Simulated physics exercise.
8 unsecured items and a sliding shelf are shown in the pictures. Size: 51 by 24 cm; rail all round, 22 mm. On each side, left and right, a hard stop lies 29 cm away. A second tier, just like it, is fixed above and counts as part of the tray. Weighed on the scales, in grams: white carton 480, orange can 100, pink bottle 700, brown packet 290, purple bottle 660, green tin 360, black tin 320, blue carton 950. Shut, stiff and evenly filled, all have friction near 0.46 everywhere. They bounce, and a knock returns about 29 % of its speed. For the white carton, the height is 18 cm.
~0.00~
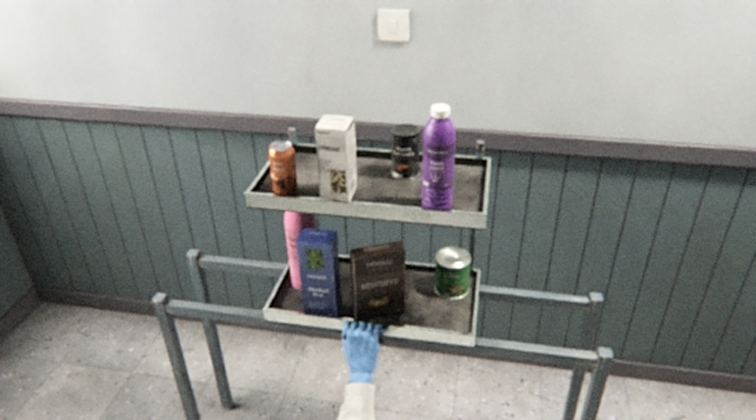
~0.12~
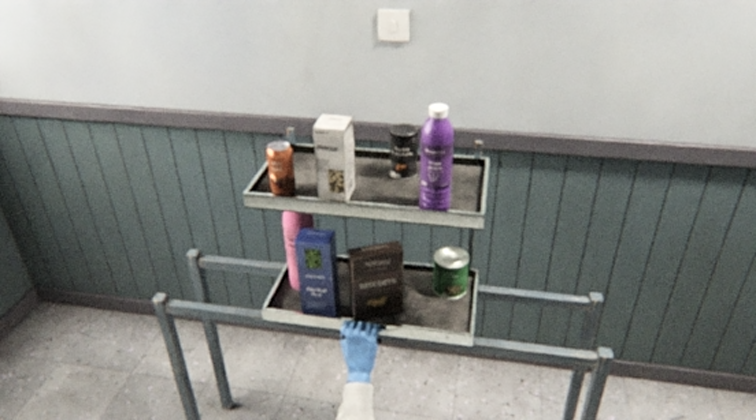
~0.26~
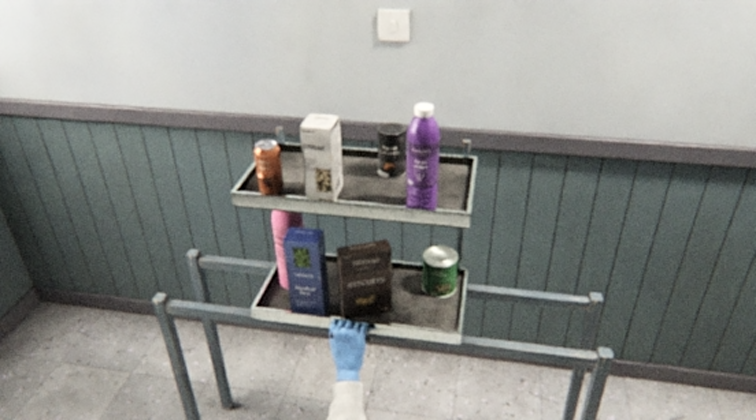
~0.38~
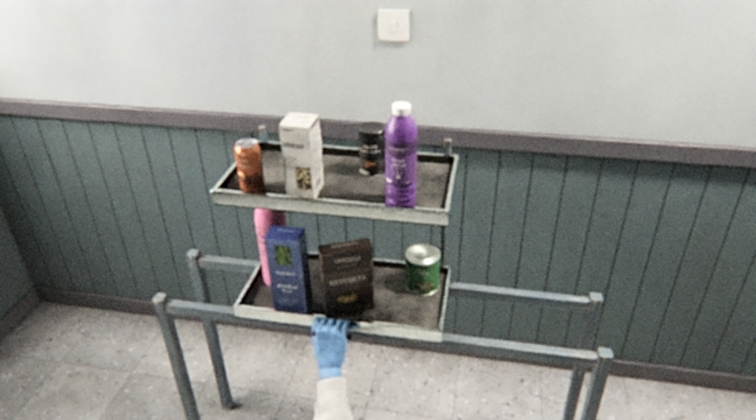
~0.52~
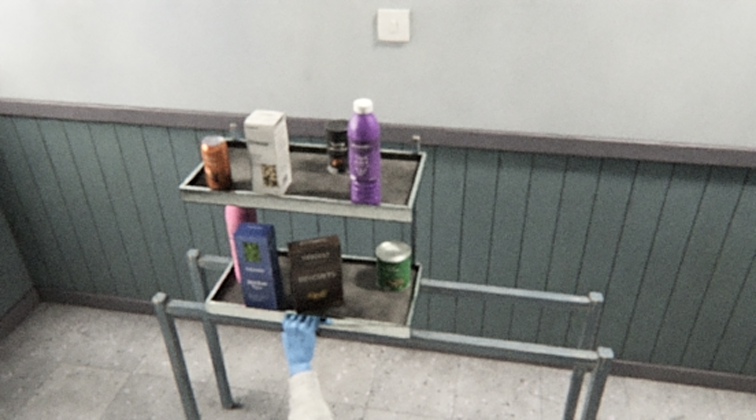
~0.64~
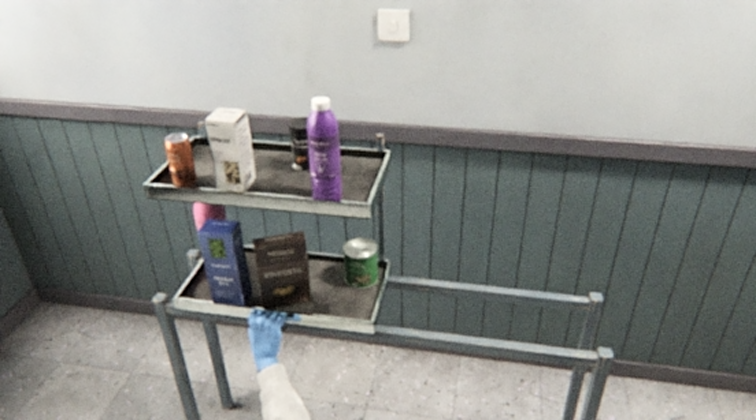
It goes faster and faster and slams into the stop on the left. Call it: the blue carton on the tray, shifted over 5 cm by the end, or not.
Shifted.
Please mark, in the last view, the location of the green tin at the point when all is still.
Resting point, approx. (319, 259) px.
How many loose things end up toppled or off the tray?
The count is 5.
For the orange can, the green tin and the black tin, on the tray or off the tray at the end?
At the end the orange can leaves its base, the green tin remains on its base and the black tin remains on its base.
By 1.04 s, tray has slid 29 cm left; pink bottle and blue carton now off the tray; purple bottle tilted 69°; white carton tilted 59°.
By 1.44 s, tray has slid 29 cm left; orange can now off the tray; white carton on its side; purple bottle on its side.
When it is over (2.1 s), off the tray, orange can, pink bottle and blue carton; lying over on the tray, white carton and purple bottle; not toppled but over 5 cm from the start, brown packet, green tin and black tin.
